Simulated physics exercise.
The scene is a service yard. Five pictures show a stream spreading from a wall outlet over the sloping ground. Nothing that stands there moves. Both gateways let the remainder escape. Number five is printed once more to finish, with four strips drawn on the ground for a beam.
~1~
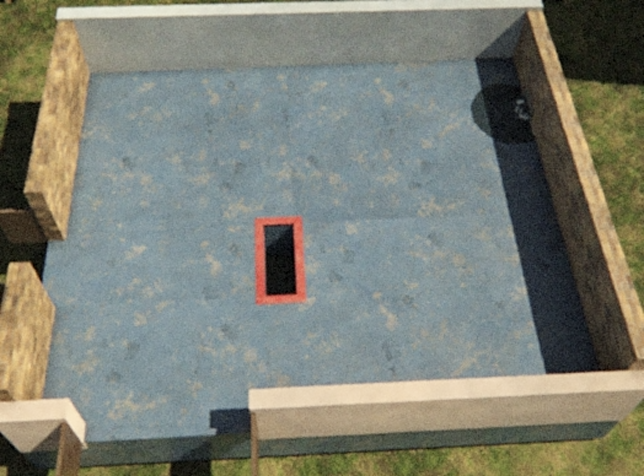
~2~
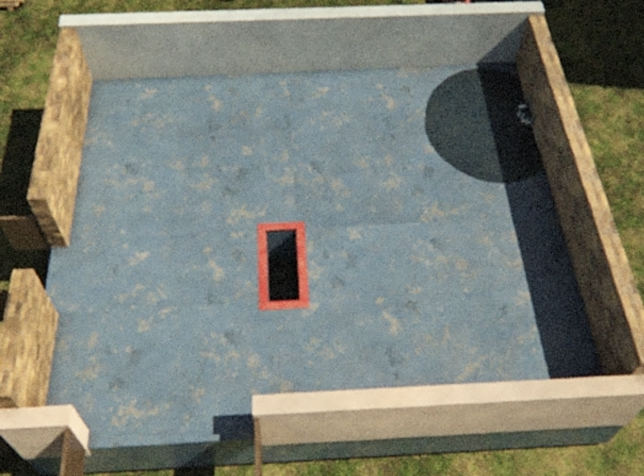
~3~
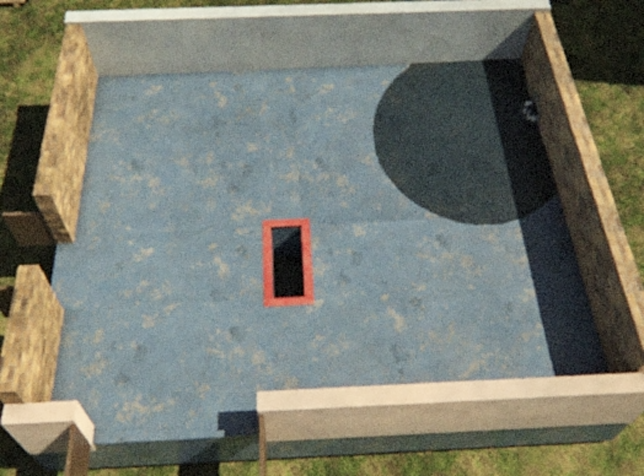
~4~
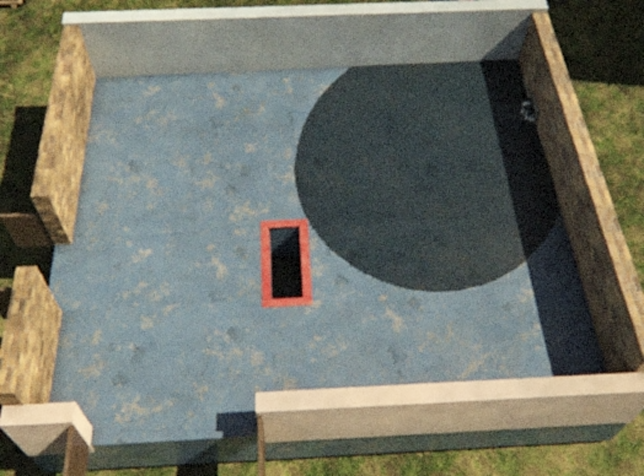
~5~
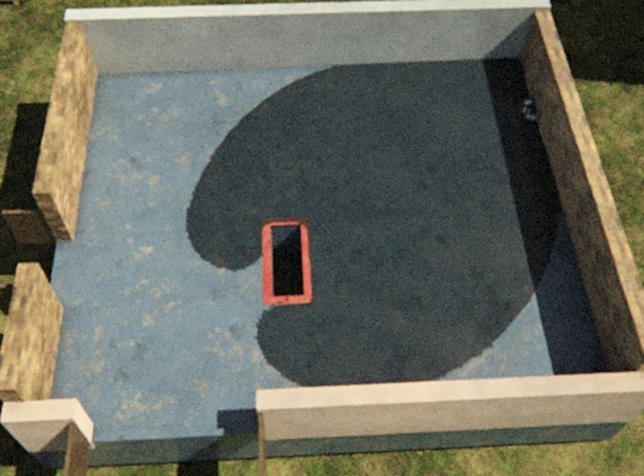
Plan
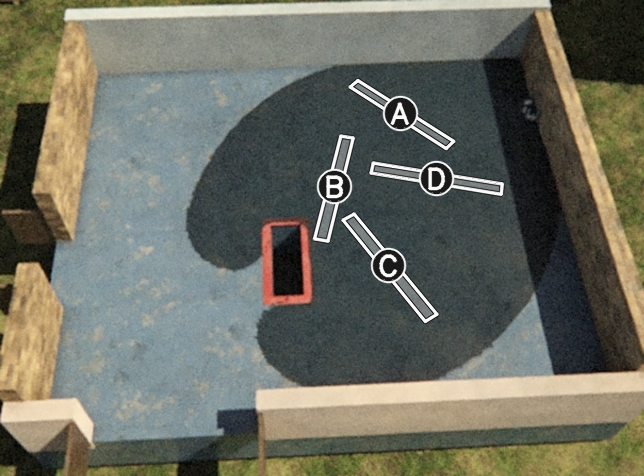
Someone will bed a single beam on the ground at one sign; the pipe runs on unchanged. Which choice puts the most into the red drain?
The answer is place C.
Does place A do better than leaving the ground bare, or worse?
It is worse.
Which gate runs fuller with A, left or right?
The right gate.
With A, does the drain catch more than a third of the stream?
No, it does not.
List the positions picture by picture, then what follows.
Outfall at (529, 106); red drain at (280, 259); open gate at (169, 419); open gate at (60, 273); water covers 2 % of the ground and shows as far out as (481, 92); red drain still dry.
Water covers 8 % of the ground and shows as far out as (463, 169); red drain still dry.
Water covers 17 % of the ground and shows as far out as (410, 194); red drain still dry.
Water covers 31 % of the ground and shows as far out as (346, 254); red drain still dry.
Water covers 50 % of the ground and shows as far out as (280, 356); red drain taking water.
On the marked copy, A from (354, 83) to (449, 144); B from (321, 239) to (347, 137); C from (348, 217) to (431, 317); D from (372, 167) to (501, 189).
Choosing A, about 14 % of the stream runs into the red drain, about 85 % out by the gates.
Choosing B, about 16 % of the stream runs into the red drain, about 84 % out by the gates.
Choosing C, about 23 % of the stream runs into the red drain, about 76 % out by the gates.
Choosing D, about 13 % of the stream runs into the red drain, about 86 % out by the gates.
